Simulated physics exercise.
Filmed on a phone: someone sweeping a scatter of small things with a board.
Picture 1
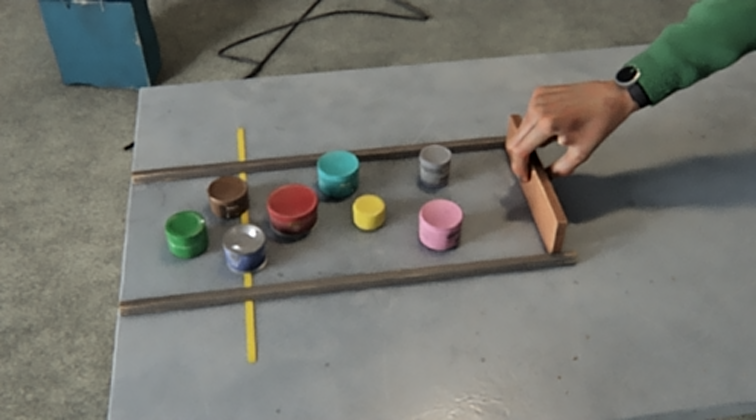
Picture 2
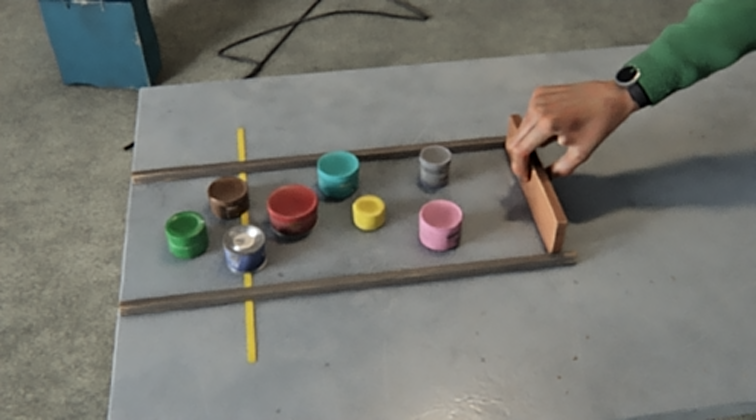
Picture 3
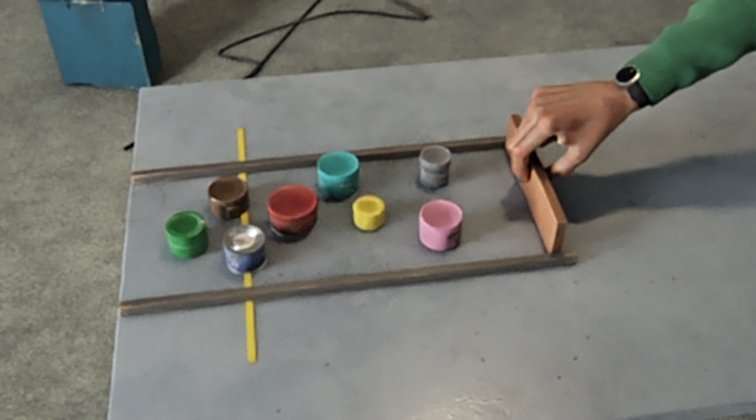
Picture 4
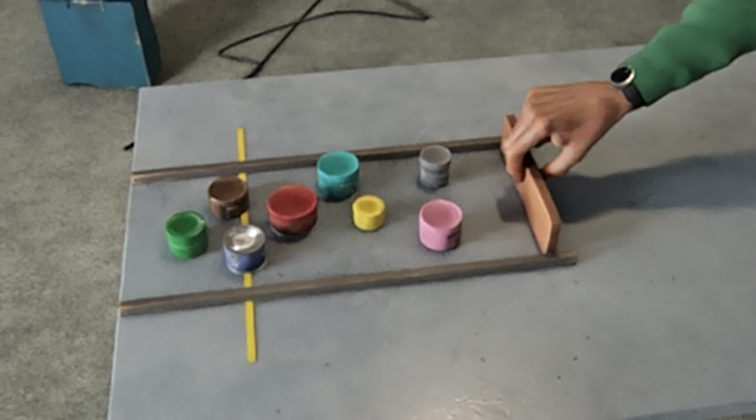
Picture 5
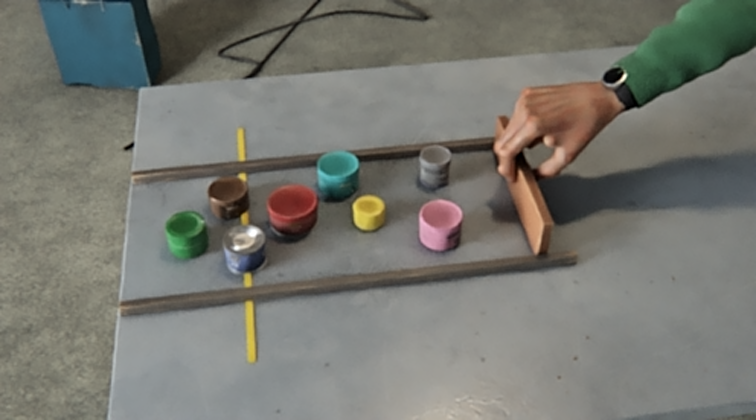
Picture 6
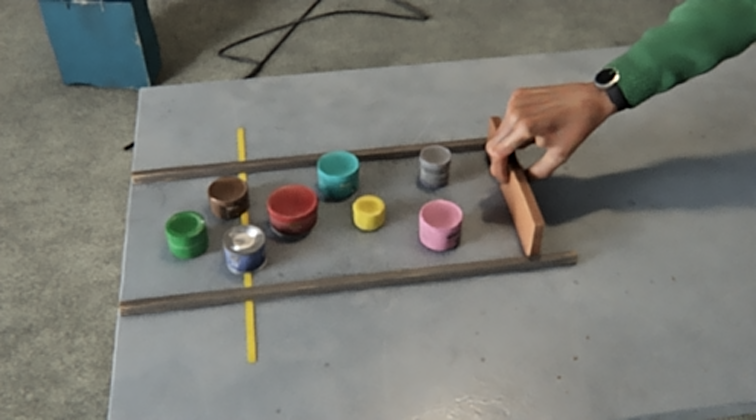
A hand in a green sleeve, wearing a dark watch, holds a reddish-brown board and slides it slightly left between two rails, while eight small, variously coloured round containers sit still around and beyond a yellow strip.
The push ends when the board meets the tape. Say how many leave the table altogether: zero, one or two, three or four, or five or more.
As it turns out, the number that fall off is zero.
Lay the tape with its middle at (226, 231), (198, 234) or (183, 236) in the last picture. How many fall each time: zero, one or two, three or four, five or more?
The falls would be zero; 1 or 2; one to two.
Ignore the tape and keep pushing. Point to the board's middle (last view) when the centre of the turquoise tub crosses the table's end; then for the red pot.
For the turquoise tub at (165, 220), for the red pot at (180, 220).
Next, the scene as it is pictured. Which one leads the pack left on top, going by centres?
The brown tub ends nearest.
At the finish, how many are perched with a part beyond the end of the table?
The number is 0.
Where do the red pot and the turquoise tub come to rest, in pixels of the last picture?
First (191, 212), then (197, 181).
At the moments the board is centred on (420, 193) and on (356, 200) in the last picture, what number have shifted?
By then 2, and 4.
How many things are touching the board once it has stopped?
In contact: 3.
A little later, none off yet; green lid at rest near (187, 235); brown tub at rest near (229, 198); blue pot at rest near (245, 250).
When it is over, the number that fall off is zero.
